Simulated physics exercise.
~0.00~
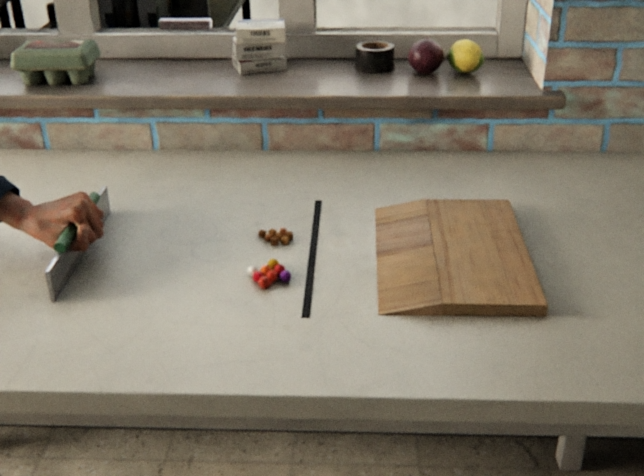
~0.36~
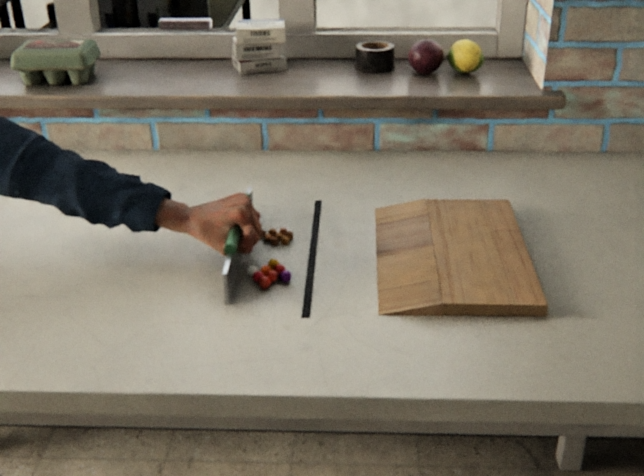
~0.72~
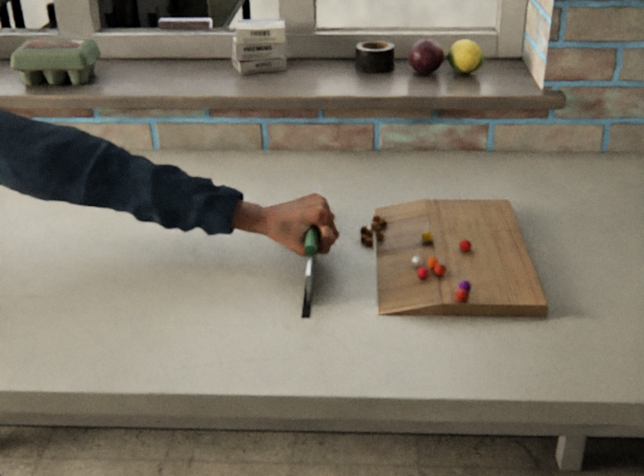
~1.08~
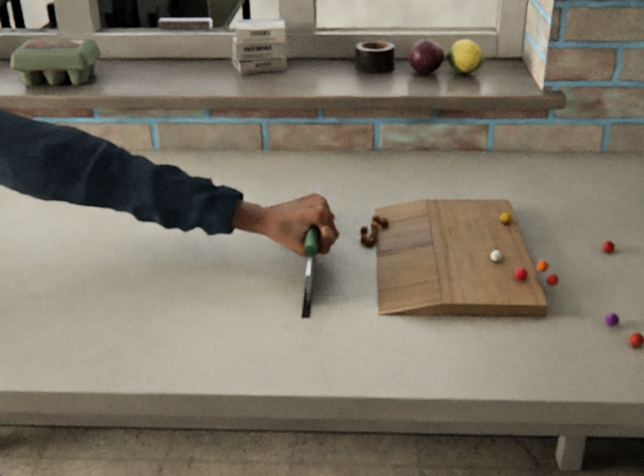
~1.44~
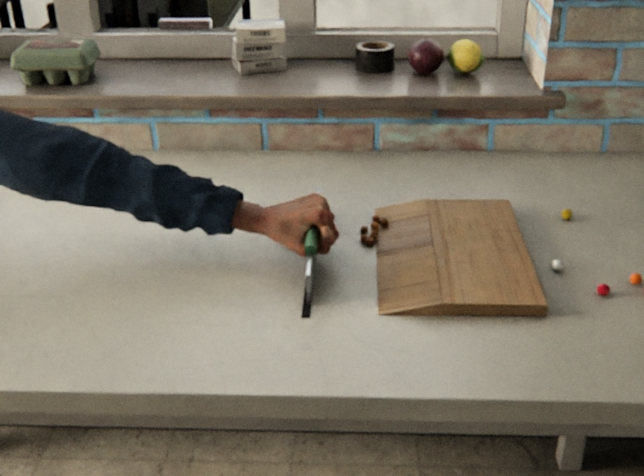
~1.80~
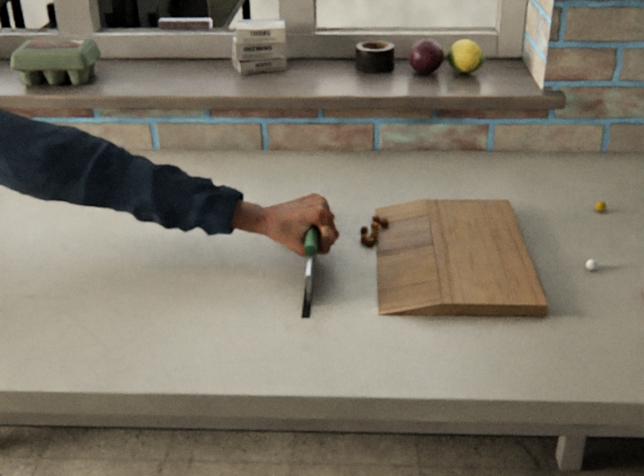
A hand in a dark sleeve pushes an upright scraper with a green handle rightward across a pale tabletop, seen from slightly above, with a windowsill and brick wall behind. Two small heaps, brown bits at the back and bright coloured balls in front, lie before a black tape strip and a wooden ramp. The scraper sweeps both heaps along and stops at the tape. The coloured balls roll up over the wood and scatter beyond it, several leaving view. The brown bits stay clustered at the ramp's lower edge, while a yellow and a white ball remain at right.
